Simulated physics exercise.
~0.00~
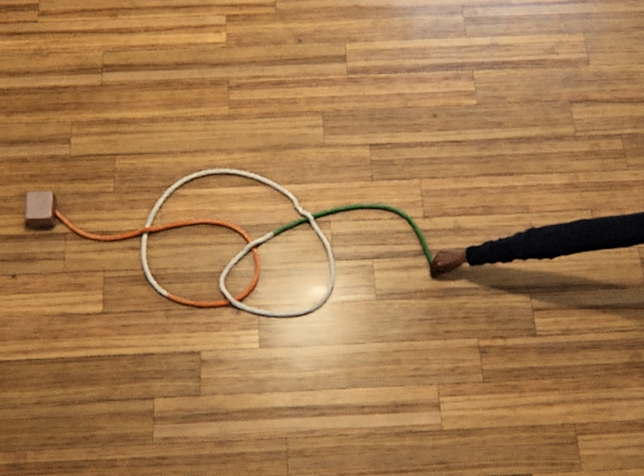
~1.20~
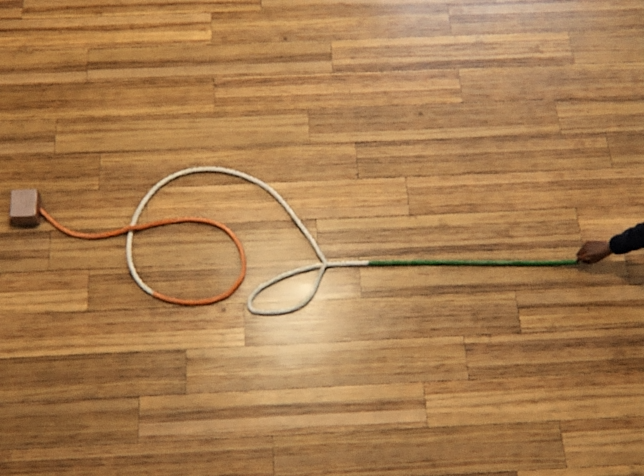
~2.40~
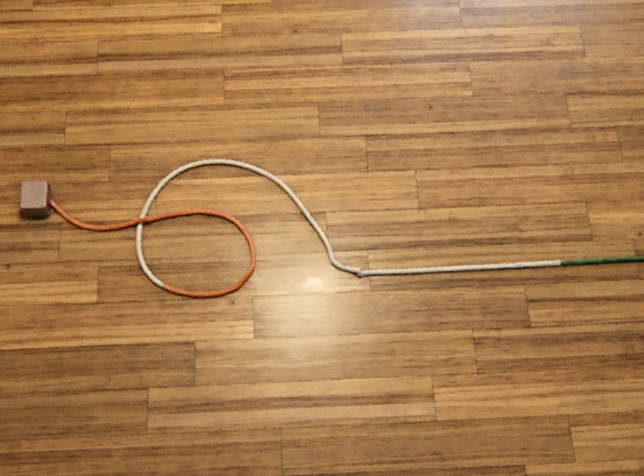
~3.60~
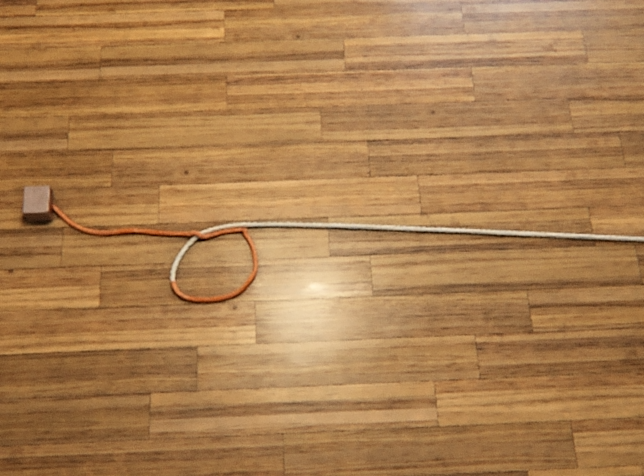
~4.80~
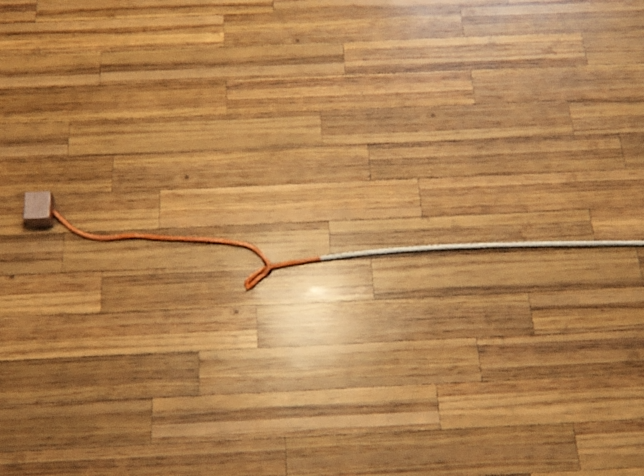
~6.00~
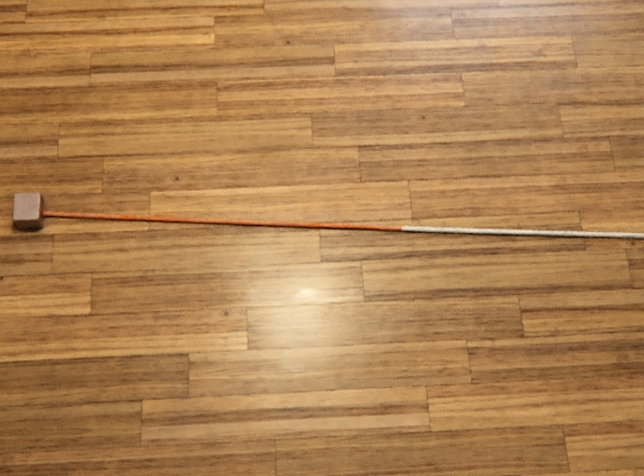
A rope coloured orange, white and green lies in overlapping loops on a wooden floor, its orange end fixed to a small block at the left. A dark-sleeved arm draws the green end to the right, pulling that section straight and shrinking the smaller white loop. That loop disappears, and the green stretch slides out of view as white rope follows. The large remaining loop tightens into a small, mostly orange one, then narrows to a little pinched bend. Finally the bend opens out, and the rope runs straight from the block, with no knot visible.
